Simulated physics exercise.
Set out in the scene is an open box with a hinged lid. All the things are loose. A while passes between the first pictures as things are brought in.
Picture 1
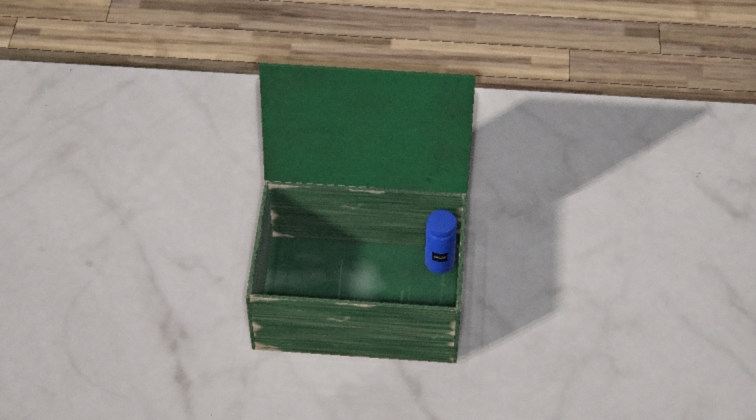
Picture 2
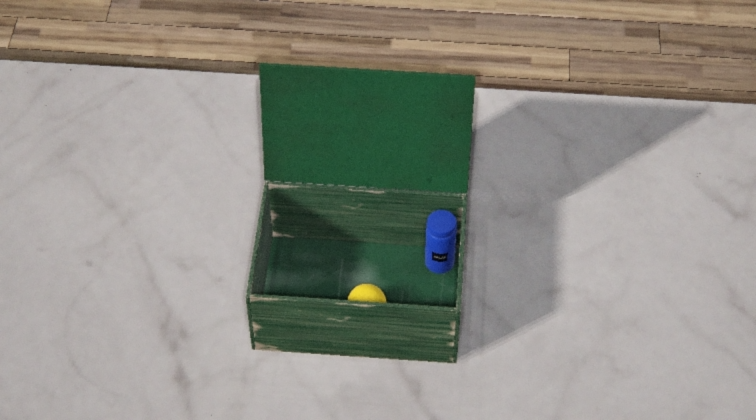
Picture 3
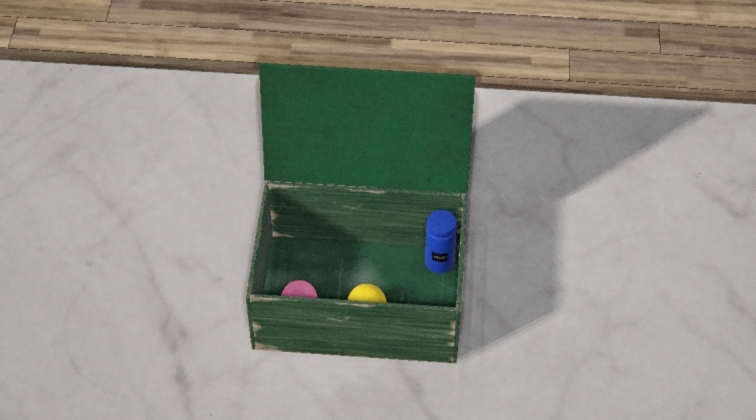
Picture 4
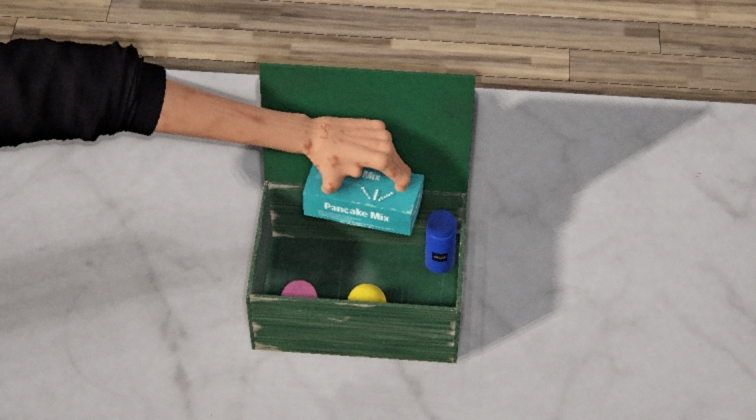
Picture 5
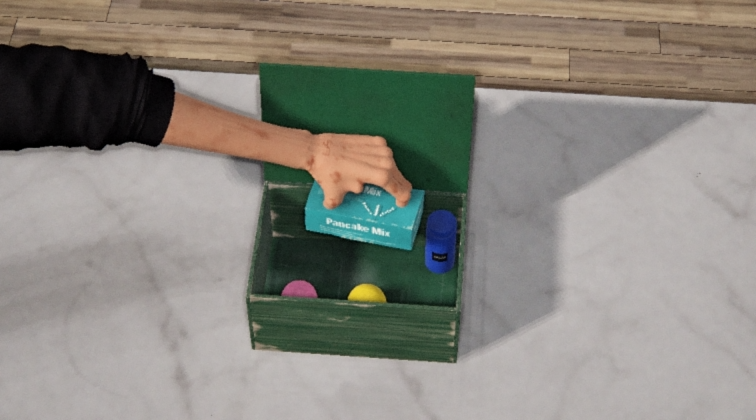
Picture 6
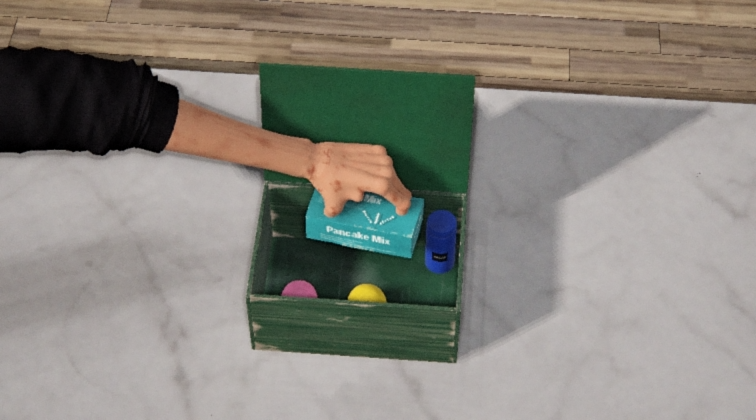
The clip opens on an open green box with a blue shaker inside at the right. A yellow round object appears near the front, then a pink one to its left. A hand reaches in from the left and lowers a turquoise pancake mix carton slightly into the box, still gripping it.
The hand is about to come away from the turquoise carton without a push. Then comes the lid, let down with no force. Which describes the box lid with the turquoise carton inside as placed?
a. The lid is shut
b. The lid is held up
(a) The lid is shut.
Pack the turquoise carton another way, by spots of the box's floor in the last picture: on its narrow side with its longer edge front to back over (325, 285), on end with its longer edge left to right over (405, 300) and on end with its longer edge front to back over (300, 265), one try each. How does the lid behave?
Lid: First closed, second open, third open.
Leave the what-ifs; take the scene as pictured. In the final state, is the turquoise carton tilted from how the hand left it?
Result: It remains as it was set.
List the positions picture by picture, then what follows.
The last thing is not in view yet; blue shaker (441, 242), in the first frame.
The last thing is not in view yet, in the second frame.
The last thing is not in view yet, in the third frame.
Still above its spot; turquoise carton (363, 195); blue shaker (441, 242), in the fourth frame.
Still above its spot; turquoise carton (365, 210), in the fifth frame.
Put in, still held; turquoise carton (365, 218), in the sixth frame.
Then, 0.90 s later than the last frame, lid starting down; turquoise carton moved about its own width near (365, 261).
Then, 1.60 s later than the last frame, lid 57° above the rim; turquoise carton moved about its own width near (365, 261).
Then, 1.90 s later than the last frame, lid 20° above the rim; turquoise carton moved about its own width near (365, 261).
When it is over, lid shut; moved from the start, turquoise carton; the other 3 as before. End places, in pixels of the last picture, turquoise carton near (365, 261).
